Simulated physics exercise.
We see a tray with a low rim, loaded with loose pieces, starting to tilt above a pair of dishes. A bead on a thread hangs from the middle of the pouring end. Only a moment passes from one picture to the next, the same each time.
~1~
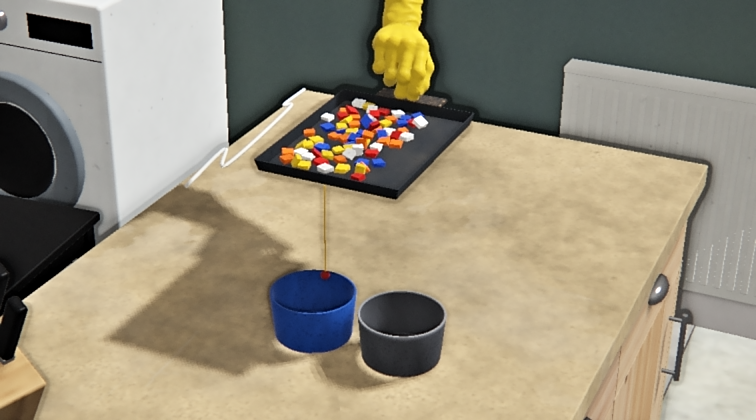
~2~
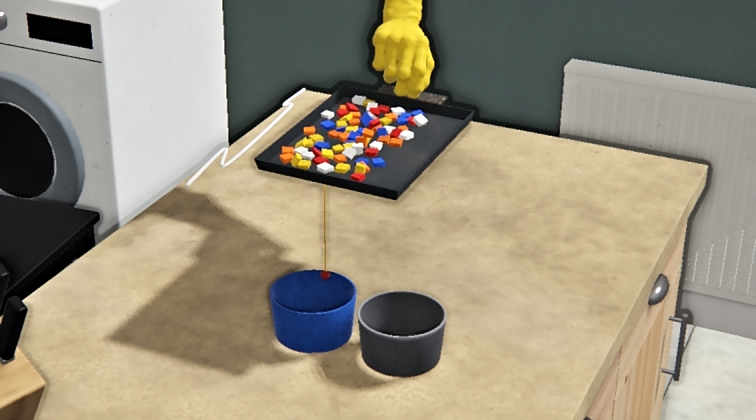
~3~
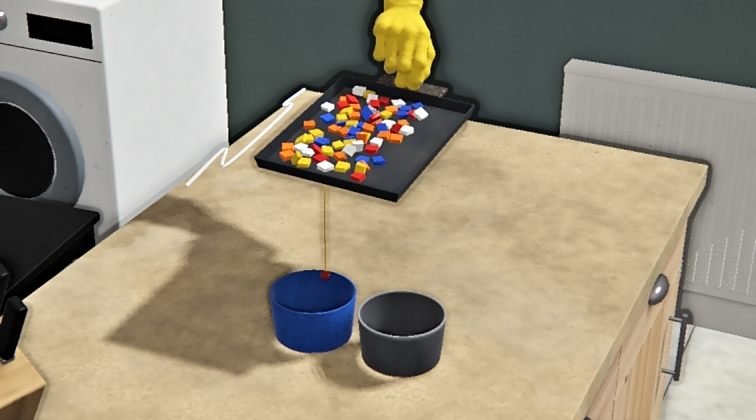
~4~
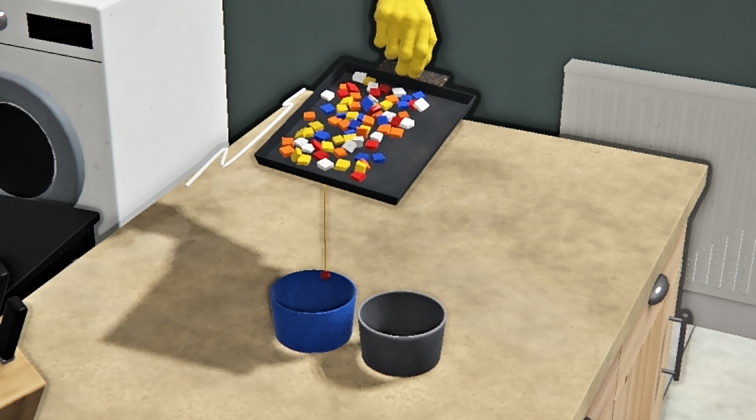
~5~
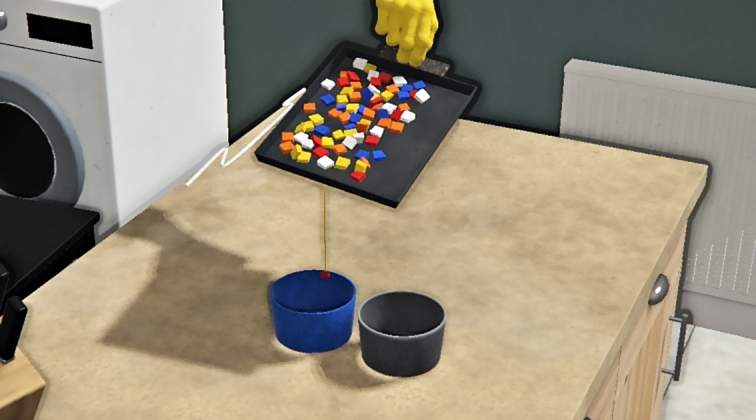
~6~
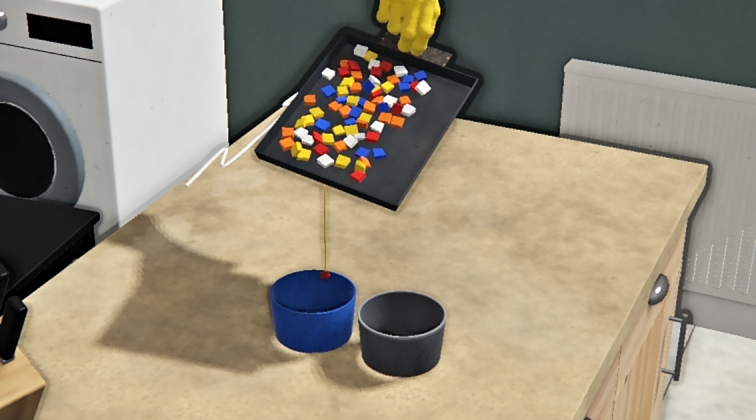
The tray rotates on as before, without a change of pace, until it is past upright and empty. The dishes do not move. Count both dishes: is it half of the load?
The two hold more than half of the load.
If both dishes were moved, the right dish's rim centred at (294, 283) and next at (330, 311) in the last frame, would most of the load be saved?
The first try: Below a half. The second: Less than half.
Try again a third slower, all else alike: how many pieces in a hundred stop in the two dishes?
Close to 80 per cent.
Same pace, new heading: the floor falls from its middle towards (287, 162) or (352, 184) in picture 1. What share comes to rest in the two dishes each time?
In turn 10 and 60 in a hundred.
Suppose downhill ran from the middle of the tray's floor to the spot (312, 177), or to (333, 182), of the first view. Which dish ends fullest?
First the left dish, then the left-hand dish.
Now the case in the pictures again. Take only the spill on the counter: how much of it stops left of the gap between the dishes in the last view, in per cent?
It comes to 50 per cent or so.
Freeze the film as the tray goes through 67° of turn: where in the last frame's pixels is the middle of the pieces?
Near (376, 178).
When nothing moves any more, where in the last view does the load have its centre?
Near (385, 347).
Soon after the last picture, tray tipped steeply; nearly all on the tray; a small part in the air.
A little later, tray tipped past a quarter turn; about two thirds on the tray; about a quarter in the right dish; a small part outside both; a small part in the air.
Later still, tray tipped past a quarter turn; about two thirds in the right dish; a small part in the left dish; about a quarter outside both.
At rest, tray tipped past a quarter turn; about two thirds in the right dish; a small part in the left dish; about a quarter outside both.
